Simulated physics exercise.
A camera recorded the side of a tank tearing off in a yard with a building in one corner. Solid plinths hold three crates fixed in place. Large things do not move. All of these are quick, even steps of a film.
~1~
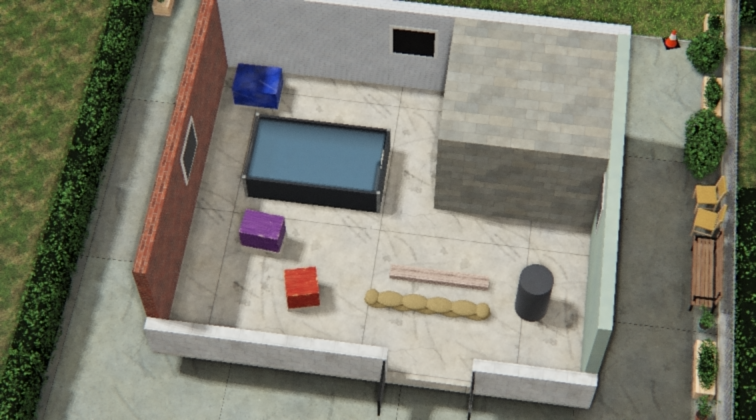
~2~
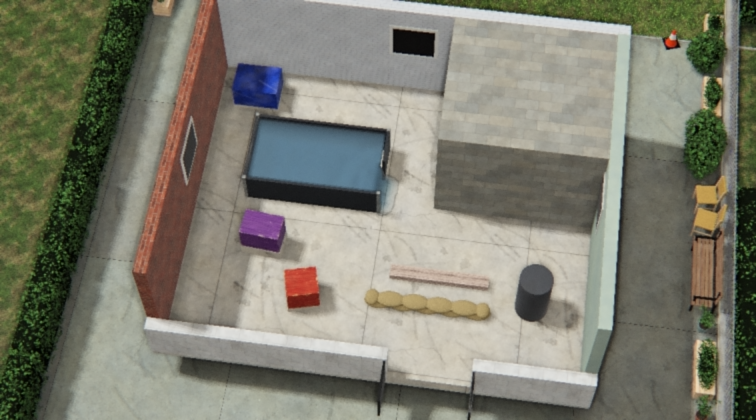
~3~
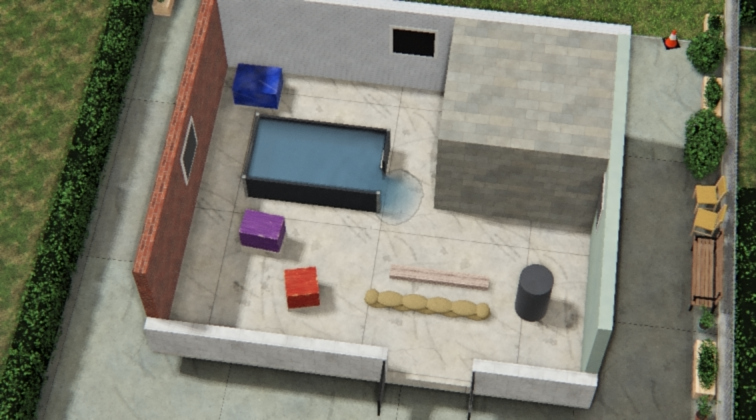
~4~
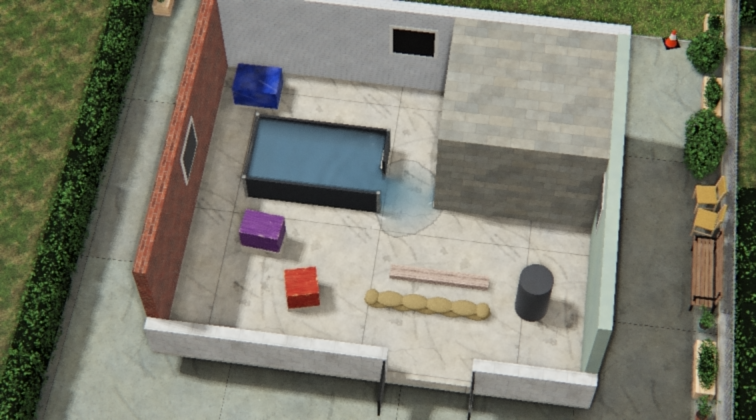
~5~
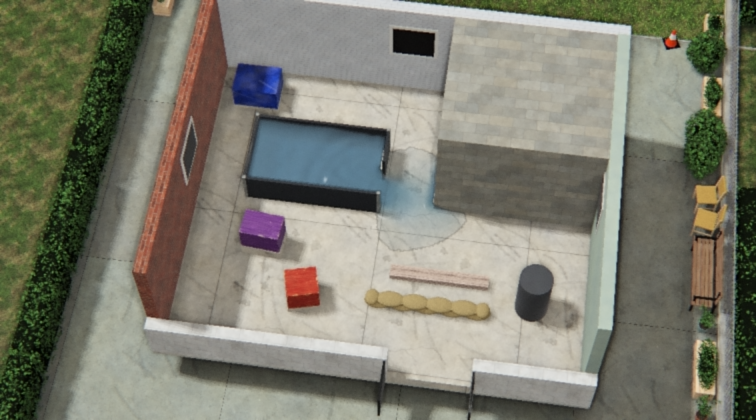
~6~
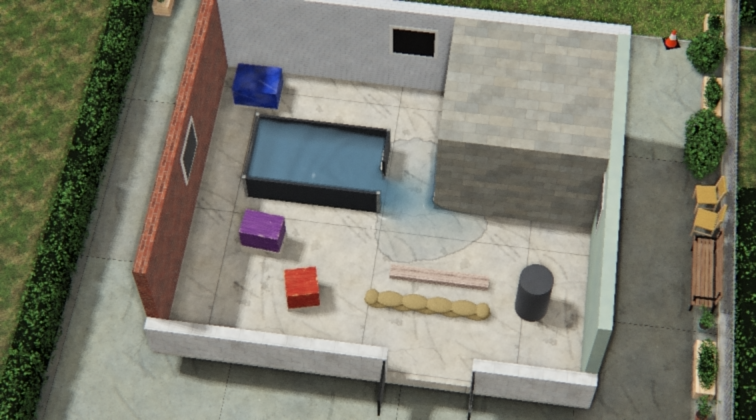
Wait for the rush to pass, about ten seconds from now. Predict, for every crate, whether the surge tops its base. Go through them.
The purple crate remains untouched by water, the blue crate is touched by water, the red crate remains untouched by water.
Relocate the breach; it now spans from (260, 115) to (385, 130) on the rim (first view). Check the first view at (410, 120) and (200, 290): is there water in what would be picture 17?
Note, points in order: Soaked; unreached.
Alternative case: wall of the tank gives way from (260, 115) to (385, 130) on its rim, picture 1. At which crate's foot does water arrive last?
My pick is the red crate.
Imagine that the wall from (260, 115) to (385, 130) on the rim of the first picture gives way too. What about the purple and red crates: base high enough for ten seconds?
I expect purple remains untouched while red goes wet.
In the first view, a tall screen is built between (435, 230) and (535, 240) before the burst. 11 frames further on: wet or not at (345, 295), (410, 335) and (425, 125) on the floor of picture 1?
The first point comes out unwetted, the next unwetted, the last inundated.
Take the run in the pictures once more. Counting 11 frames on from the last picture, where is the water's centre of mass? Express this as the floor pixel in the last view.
I'd mark it close to (367, 187).
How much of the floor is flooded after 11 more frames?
That works out to some 30 in a hundred.
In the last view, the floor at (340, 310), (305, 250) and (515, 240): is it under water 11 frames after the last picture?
Status per point, in sequence: Unwetted, then unwetted, then waterlogged.
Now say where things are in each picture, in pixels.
The first picture shows the water tank at (317, 156) is whole and still.
In the second picture, the front is at (391, 179), out from the gap at (380, 190).
In the third picture, the front is at (419, 193), out from the gap at (380, 190).
In the fourth picture, the front is at (437, 213), out from the gap at (380, 190).
In the fifth picture, water pours out at (380, 190) and has run to (459, 223).
In the sixth picture, water pours out at (380, 190) and has run to (479, 231).
A moment on, water covers 20 % of the floor; the purple crate not reached, the blue crate not reached, the red crate not reached.
Next, water covers 30 % of the floor; the purple crate not reached, the blue crate not reached, the red crate not reached.
Then, water covers 45 % of the floor; the purple crate not reached, the blue crate water round its plinth, the red crate not reached.
Later, water covers 65 % of the floor; the purple crate water round its plinth, the blue crate water round its plinth, the red crate water round its plinth.
In the end, water covers 95 % of the floor; the purple crate stayed above the water, the blue crate was topped, the red crate stayed above the water.
